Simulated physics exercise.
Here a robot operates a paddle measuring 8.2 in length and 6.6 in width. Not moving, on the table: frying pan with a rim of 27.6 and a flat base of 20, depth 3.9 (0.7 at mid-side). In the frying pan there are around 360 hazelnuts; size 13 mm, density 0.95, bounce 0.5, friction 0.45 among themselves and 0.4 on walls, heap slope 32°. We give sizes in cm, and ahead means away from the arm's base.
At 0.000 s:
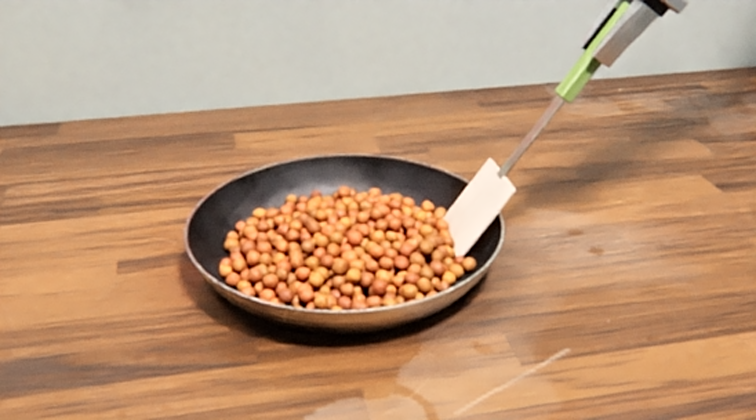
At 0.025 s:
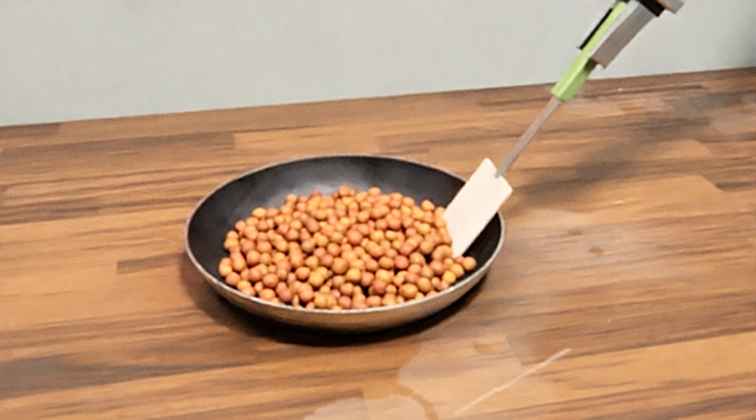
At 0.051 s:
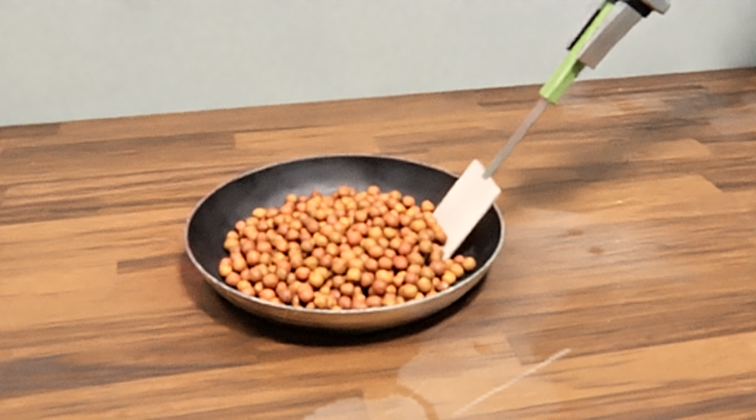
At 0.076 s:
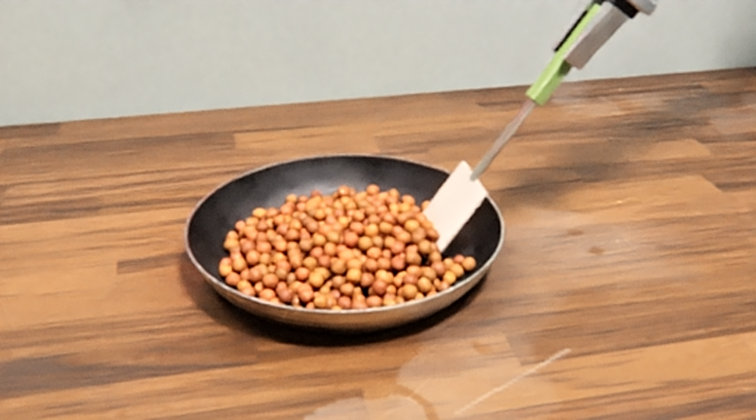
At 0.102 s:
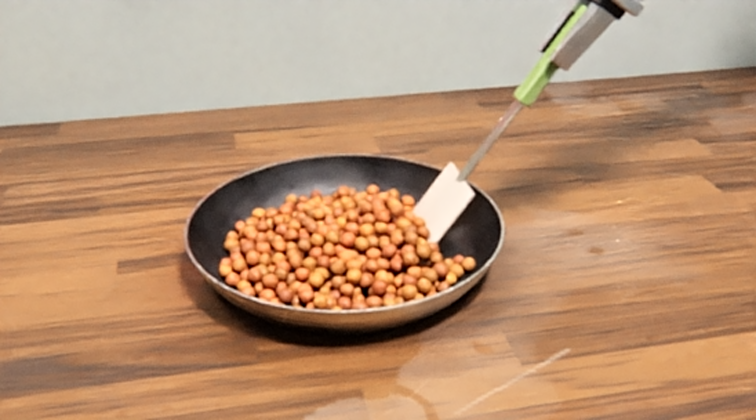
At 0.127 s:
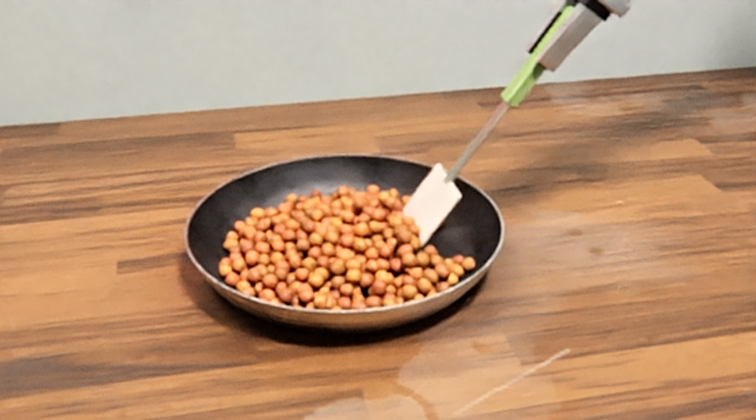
A robot-held white paddle moves left through the hazelnuts in a black frying pan.
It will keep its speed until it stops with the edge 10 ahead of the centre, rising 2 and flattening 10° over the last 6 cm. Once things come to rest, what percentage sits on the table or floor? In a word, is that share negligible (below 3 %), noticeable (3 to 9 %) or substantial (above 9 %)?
In a word, noticeable.
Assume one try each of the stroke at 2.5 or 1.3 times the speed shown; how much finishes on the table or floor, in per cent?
Near 20 and near 5 percent respectively.
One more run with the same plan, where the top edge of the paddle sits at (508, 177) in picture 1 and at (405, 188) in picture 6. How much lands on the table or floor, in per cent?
Roughly 15 %.
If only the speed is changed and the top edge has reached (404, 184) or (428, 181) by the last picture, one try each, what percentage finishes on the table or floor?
That comes to about 15 and about 5 percent, in that order.
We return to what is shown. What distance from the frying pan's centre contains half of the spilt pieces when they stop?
About 22 centimetres.
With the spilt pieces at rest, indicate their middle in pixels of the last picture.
About (125, 289).
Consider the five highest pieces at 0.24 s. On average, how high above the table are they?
They are near 5 cm up.
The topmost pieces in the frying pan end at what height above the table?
It reaches about 5.5 cm.
After 0.24 s, sloping 54°, highest piece 5 above the table; 360 in the frying pan.
After 0.36 s, sloping 50°, highest piece 5 above the table; 360 in the frying pan.
After 0.62 s, sloping 44°, highest piece 5 above the table; 342 in the frying pan, 17 on the table or floor, 1 on the blade or in flight.
After 1.67 s, sloping 44°, highest piece 5 above the table; 341 in the frying pan, 19 on the table or floor.
At rest, 341 in the frying pan, 19 on the table or floor. That is 5 % on the table or floor.
